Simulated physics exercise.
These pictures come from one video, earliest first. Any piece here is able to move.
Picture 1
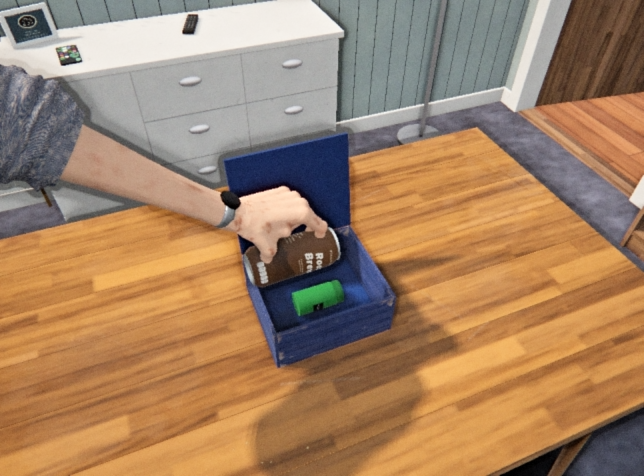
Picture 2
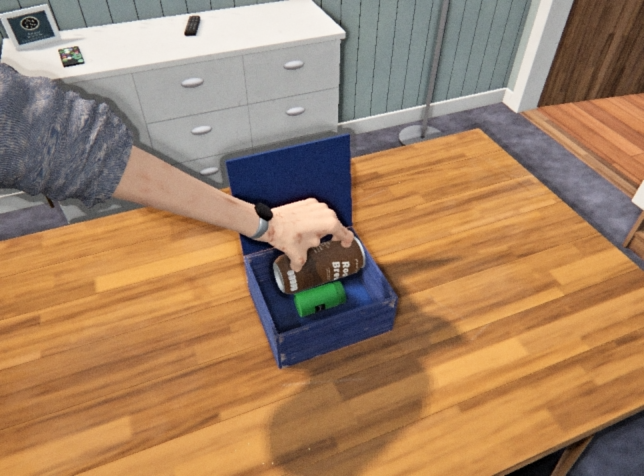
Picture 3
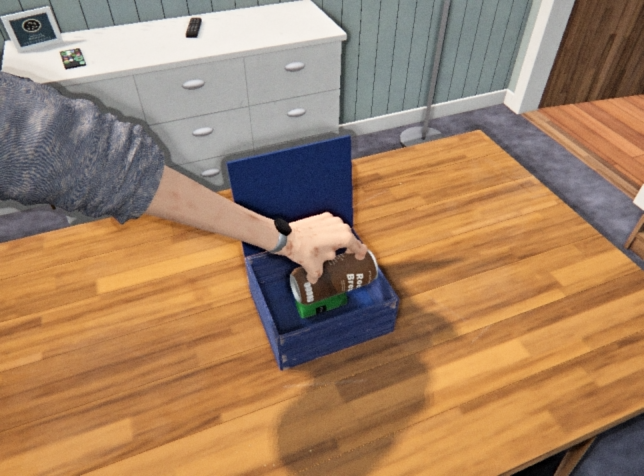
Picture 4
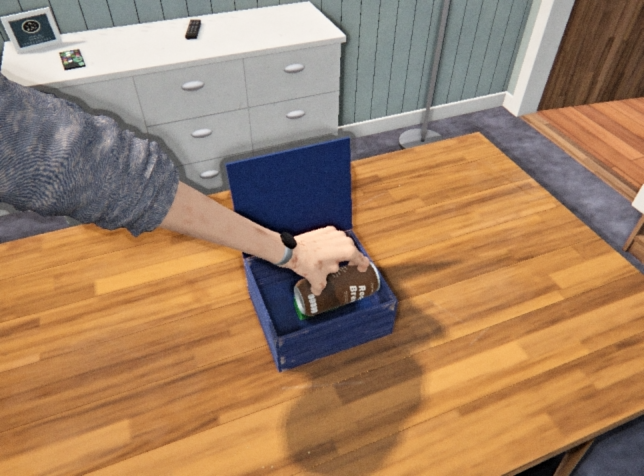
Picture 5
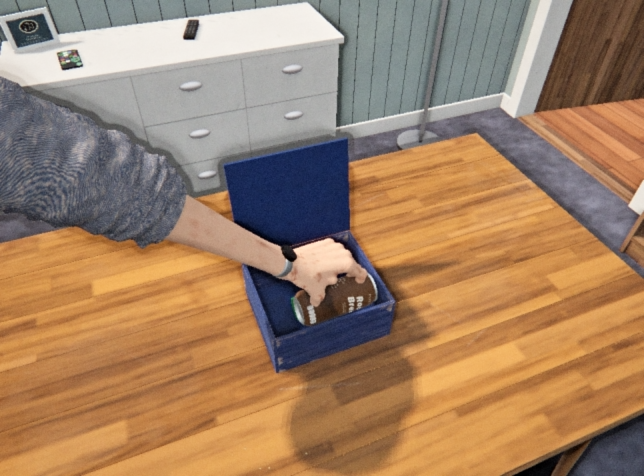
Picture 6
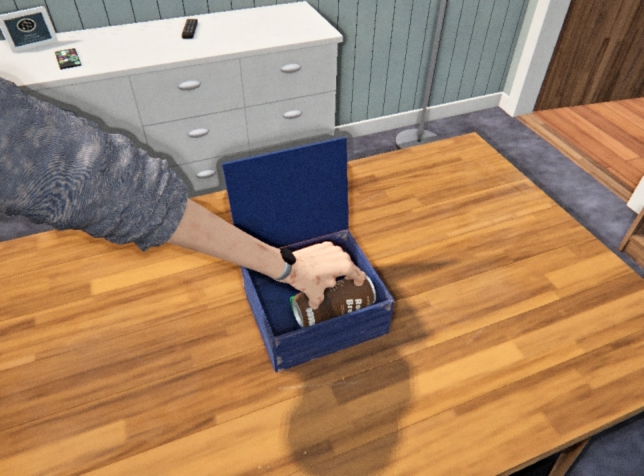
A hand lowered a brown can into an open blue box on a wooden table, shifting it right and down over a small green container, then kept hold of it inside.
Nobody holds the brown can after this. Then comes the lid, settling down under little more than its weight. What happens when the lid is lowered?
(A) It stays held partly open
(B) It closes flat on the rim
Answer: B.
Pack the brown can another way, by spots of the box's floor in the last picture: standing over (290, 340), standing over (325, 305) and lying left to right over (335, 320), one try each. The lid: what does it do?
Going through the three tries, the lid hangs open, then hangs open, then settles all the way.
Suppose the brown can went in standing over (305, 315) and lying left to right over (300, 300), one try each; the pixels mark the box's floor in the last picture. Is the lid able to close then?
The first attempt leaves the lid partly open, while the second leaves it fully closed.
Then, 1.10 s later than the last frame, lid starting down; brown can moved about its own width near (335, 320); green shaker moved about its own width.
Then, 1.70 s later than the last frame, lid 44° above the rim; brown can moved about its own width near (335, 320); green shaker moved about its own width.
When it is over, lid shut; moved from the start, green shaker and brown can. End places, in pixels of the last picture, brown can near (335, 320).
